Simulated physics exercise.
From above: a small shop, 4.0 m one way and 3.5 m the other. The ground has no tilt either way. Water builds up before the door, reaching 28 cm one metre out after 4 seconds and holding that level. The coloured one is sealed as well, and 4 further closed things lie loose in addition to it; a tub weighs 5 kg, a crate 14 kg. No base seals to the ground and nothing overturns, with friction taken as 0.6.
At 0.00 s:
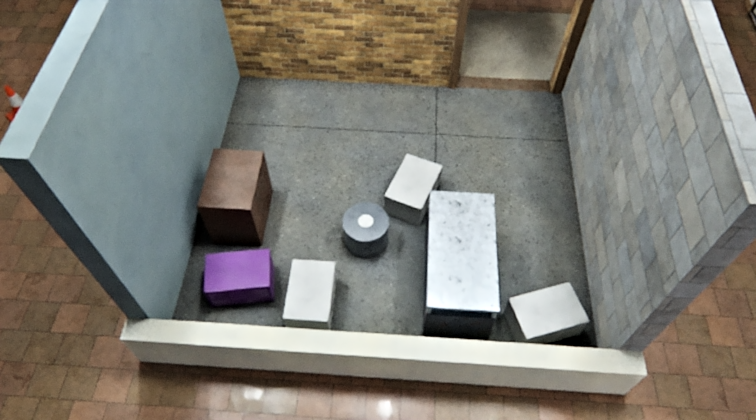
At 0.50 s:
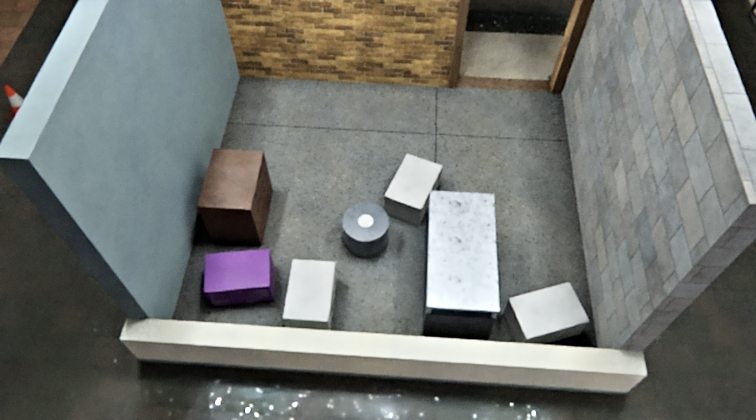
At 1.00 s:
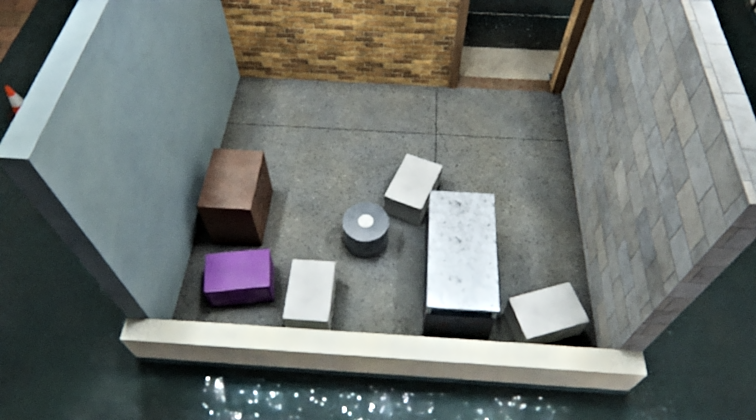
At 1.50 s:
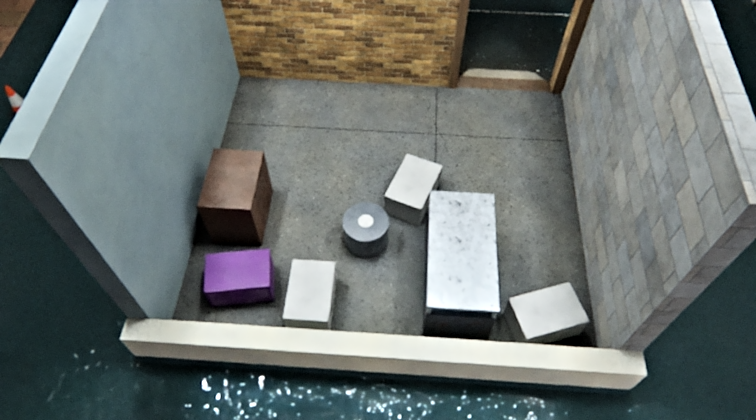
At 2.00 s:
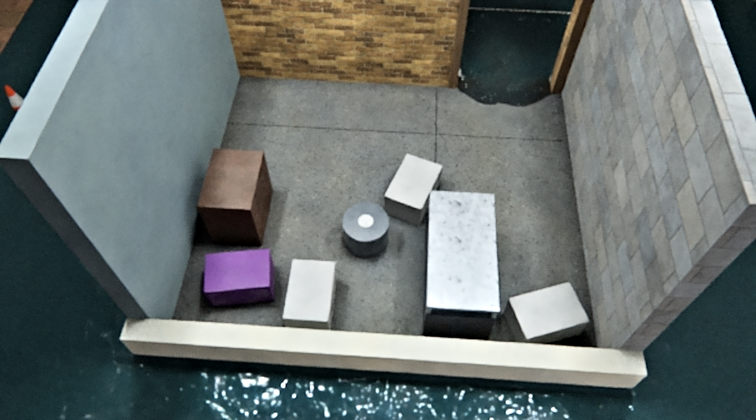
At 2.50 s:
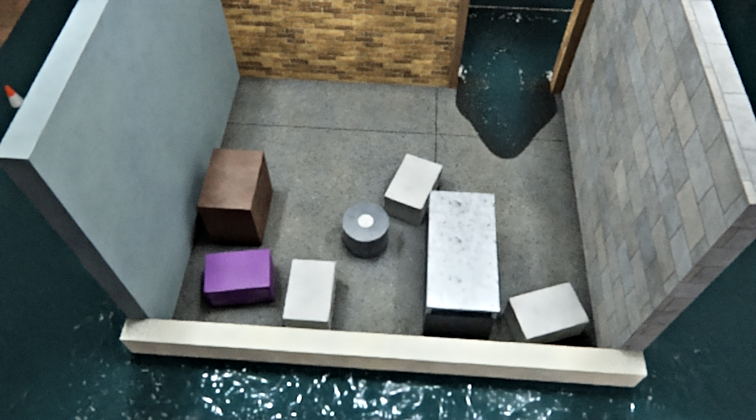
In the video, seen from above, dark water spreads over the tiled ground around a small walled room, then enters through the doorway at the back and covers a patch of floor, while the purple crate and other objects stay still.
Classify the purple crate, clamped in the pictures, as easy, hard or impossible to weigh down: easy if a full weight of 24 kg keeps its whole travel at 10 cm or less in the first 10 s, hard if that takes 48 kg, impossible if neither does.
Hard.
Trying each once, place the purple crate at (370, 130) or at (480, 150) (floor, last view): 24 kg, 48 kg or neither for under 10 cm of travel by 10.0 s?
Try by try, any option works; no option works.
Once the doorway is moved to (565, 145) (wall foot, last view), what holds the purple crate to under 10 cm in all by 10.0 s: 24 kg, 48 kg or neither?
Outcome - the heavier pick is required.
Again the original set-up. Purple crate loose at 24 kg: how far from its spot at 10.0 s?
I'd put it at about 40 cm.
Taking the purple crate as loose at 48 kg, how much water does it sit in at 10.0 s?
18 cm, roughly.
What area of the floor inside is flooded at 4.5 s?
Near 6.0 m2 in all.
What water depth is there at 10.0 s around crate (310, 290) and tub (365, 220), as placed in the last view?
17 and 15 cm.
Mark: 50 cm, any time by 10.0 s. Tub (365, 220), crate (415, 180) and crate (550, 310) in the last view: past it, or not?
Well, that's beyond half a metre, beyond half a metre, and below half a metre.
After 3.5 s the purple crate would be 0 cm from its start with 24 kg and 0 cm from its start with 48 kg; 0 cm of water round it then.
After 4.5 s the purple crate would be 0 cm from its start with 24 kg and 0 cm from its start with 48 kg; 0 cm of water round it then.
After 7.0 s the purple crate would be 1 cm from its start with 24 kg and 0 cm from its start with 48 kg; 6 cm of water round it then.
After 10.0 s the purple crate would be 38 cm from its start with 24 kg and 0 cm from its start with 48 kg; 18 cm of water round it then.
